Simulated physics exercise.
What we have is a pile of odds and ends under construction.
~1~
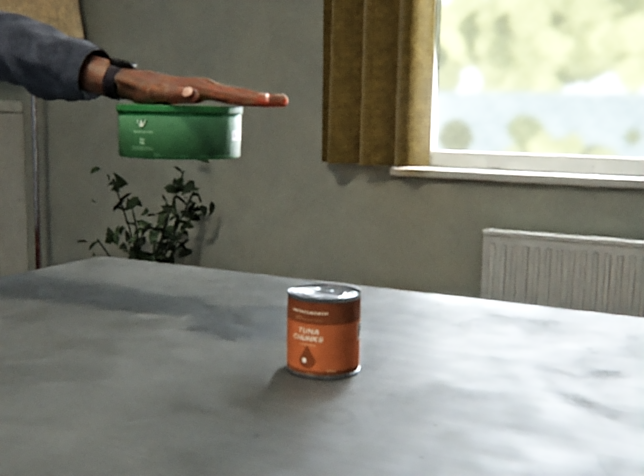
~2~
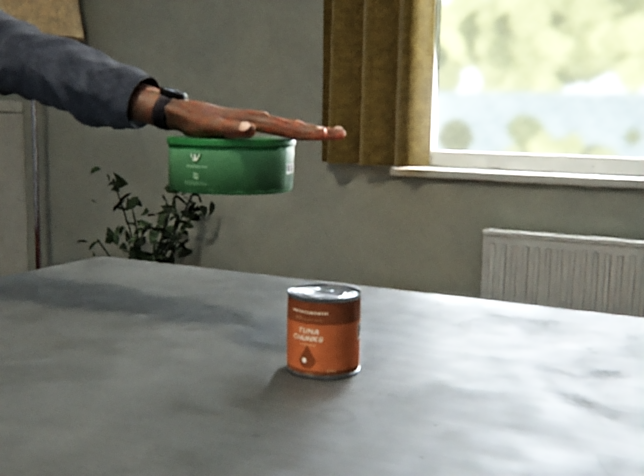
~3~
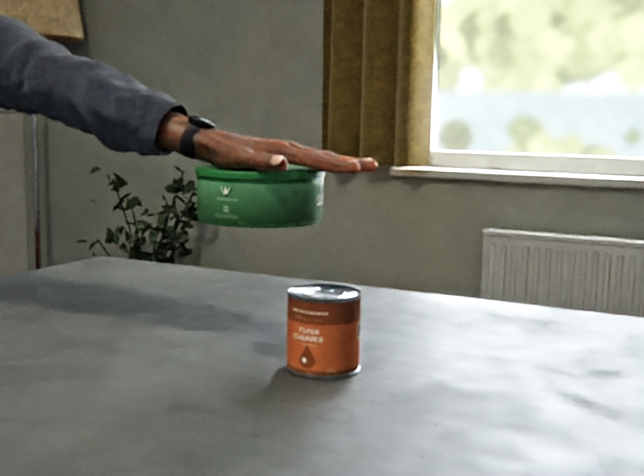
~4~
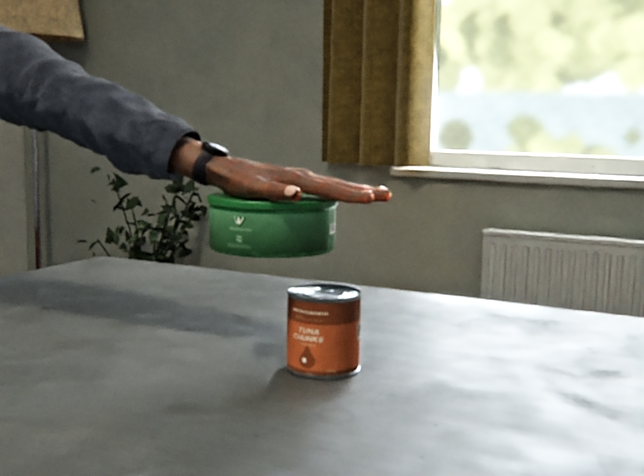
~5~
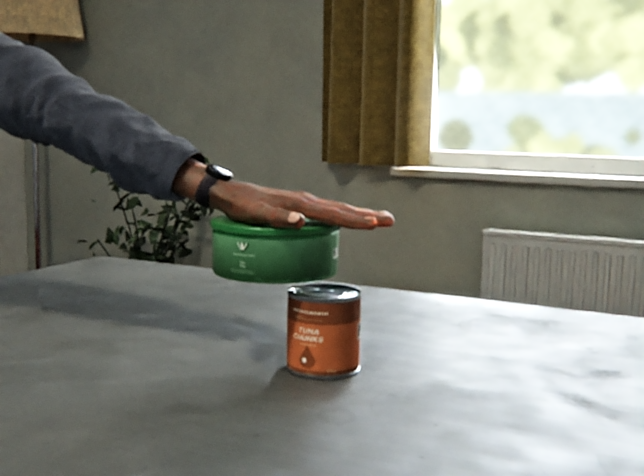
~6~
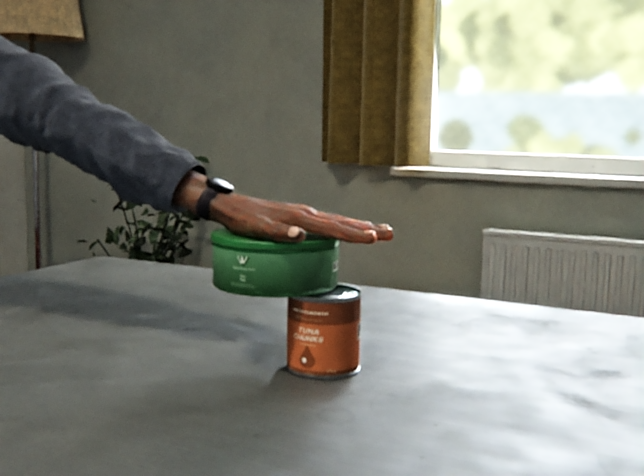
Green tub moving right and downward beneath a hand, then being set on an orange can and still held.
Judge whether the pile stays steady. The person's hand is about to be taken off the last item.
Looks like it isn't steady enough.
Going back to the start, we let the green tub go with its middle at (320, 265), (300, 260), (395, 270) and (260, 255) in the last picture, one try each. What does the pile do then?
Result per try: First still standing, second still standing, third toppled, fourth toppled.
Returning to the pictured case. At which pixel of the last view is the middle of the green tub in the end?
Near (226, 293).
Then, 0.30 s on from there, green tub now fallen.
Then, 0.40 s on from there, things are still on the move.
Then, 0.70 s on from there, as before.
In the end, fallen, green tub; orange pot unmoved. At the end, from the last picture's camera, green tub near (227, 293). The pile loses its balance.
